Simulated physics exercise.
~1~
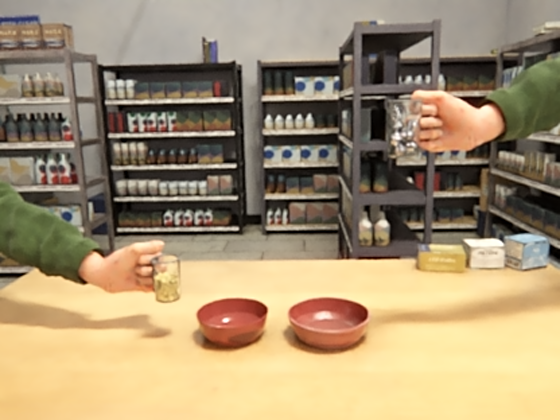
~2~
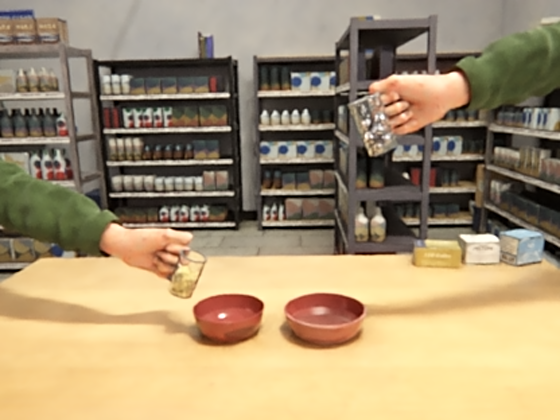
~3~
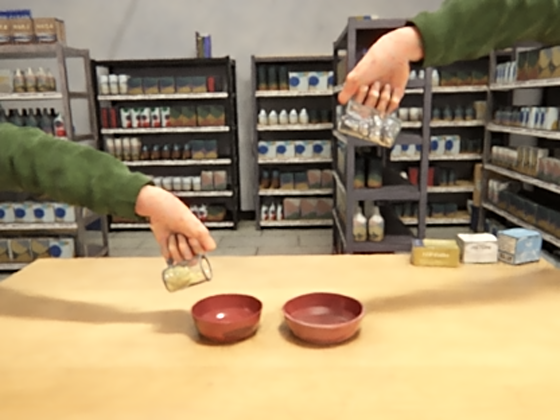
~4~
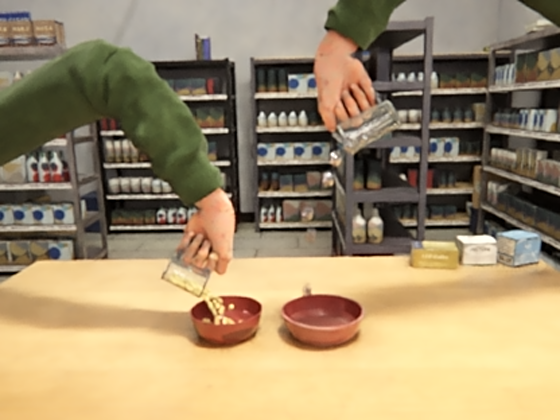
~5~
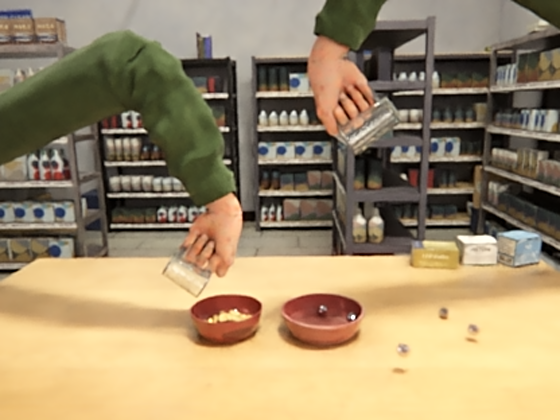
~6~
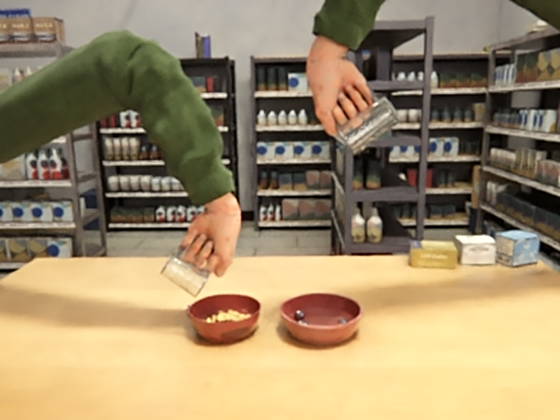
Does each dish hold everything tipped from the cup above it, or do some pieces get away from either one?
The left dish catches all of its pale yellow pieces, but the right dish lets several of its small shiny balls get away.
We see two green-sleeved hands tip clear cups over two shallow red dishes on a table, the right cup held higher. Pale yellow pieces pour into the left dish and stay there, while small dark, shiny balls drop from the right cup, several scattering across the table and a few remaining in the dish.
